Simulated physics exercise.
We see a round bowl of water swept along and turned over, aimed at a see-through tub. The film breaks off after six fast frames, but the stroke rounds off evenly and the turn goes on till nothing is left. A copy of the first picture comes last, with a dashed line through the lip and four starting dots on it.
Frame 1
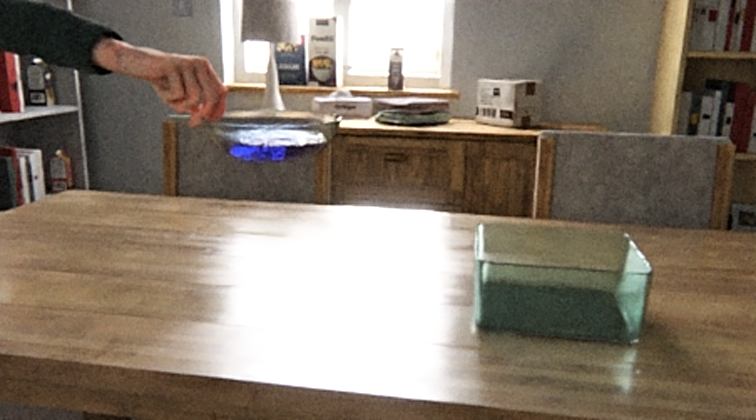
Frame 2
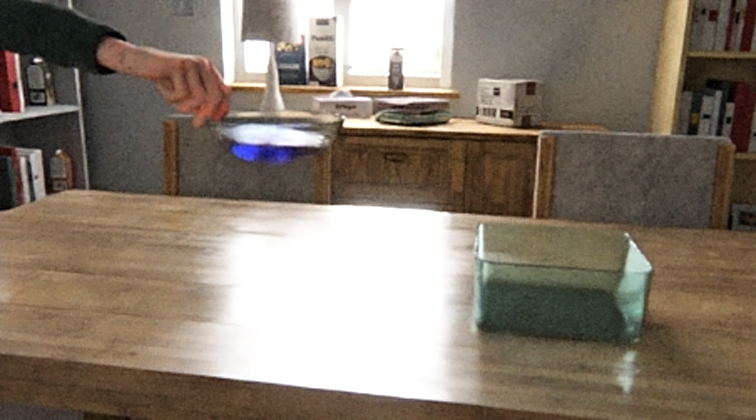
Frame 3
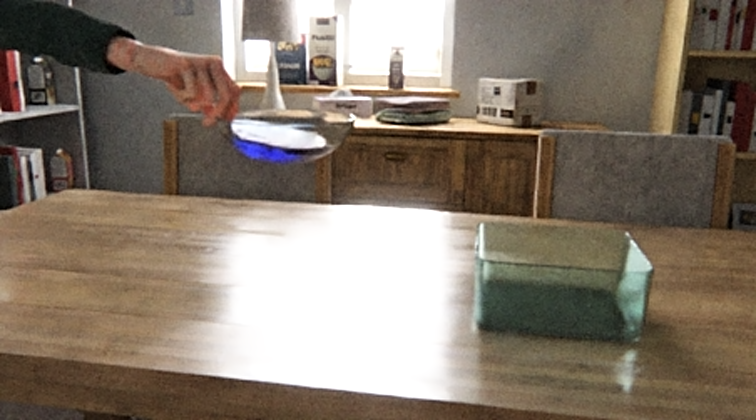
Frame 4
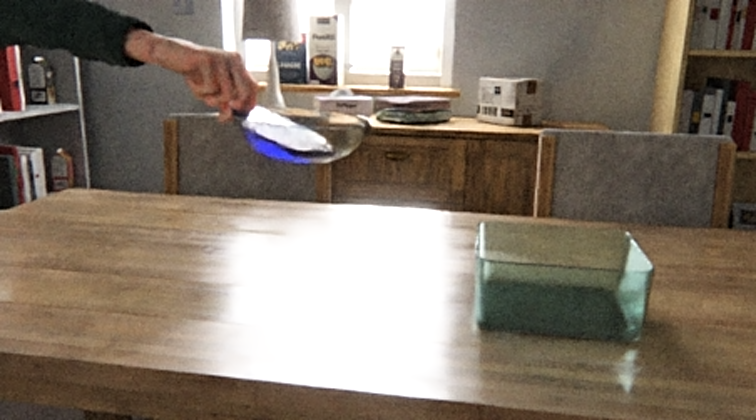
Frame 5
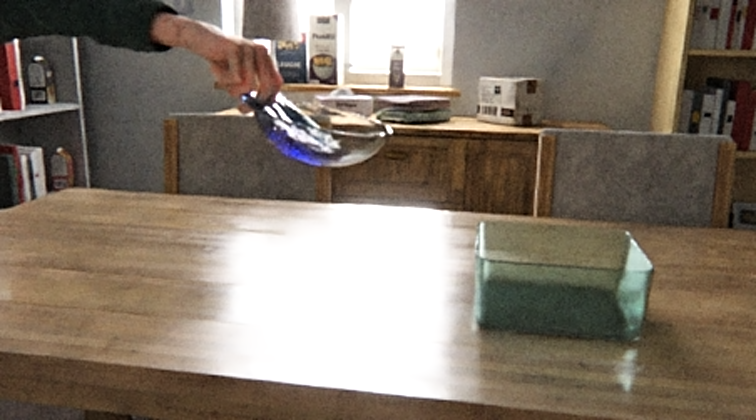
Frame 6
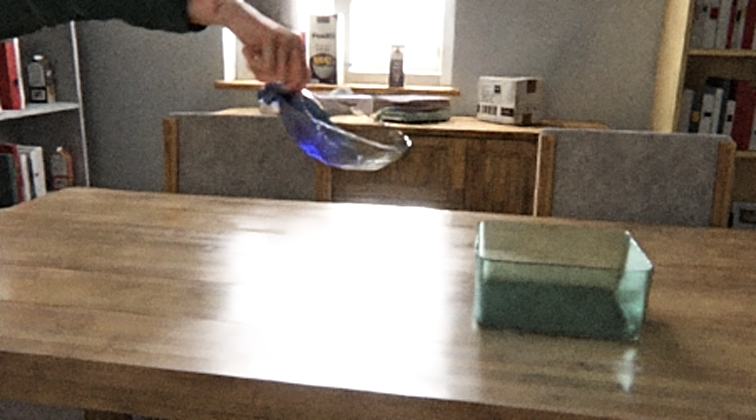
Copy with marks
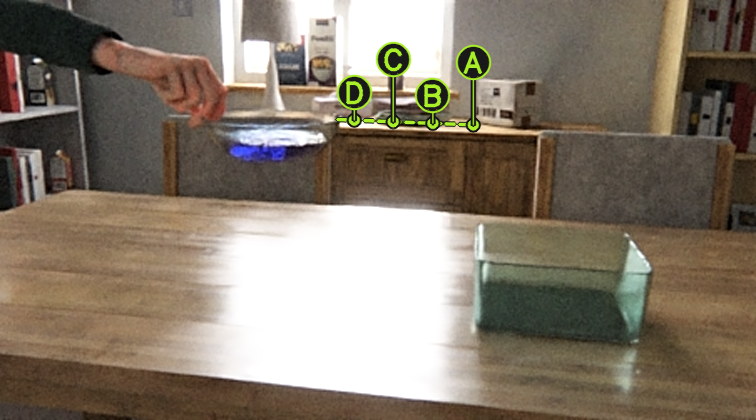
A clear round bowl with something blue in it, held by a hand from the left, drifted right above a wooden table toward a greenish see-through tub, tilting steeply with its right side lowered.
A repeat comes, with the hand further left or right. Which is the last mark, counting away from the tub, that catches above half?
The limit is C.
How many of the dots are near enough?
Three.
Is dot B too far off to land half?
No.
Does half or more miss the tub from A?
No.
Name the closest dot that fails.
It is D.
On the marked copy, A at (473, 124); B at (432, 123); C at (393, 121); D at (354, 120).
With A, about 81 % lands in the tub, 12 % falls short and 7 % goes beside or beyond.
With B, about 67 % lands in the tub, 15 % falls short and 18 % goes beside or beyond.
With C, about 69 % lands in the tub, 20 % falls short and 11 % goes beside or beyond.
With D, about 22 % lands in the tub, 73 % falls short and 5 % goes beside or beyond.
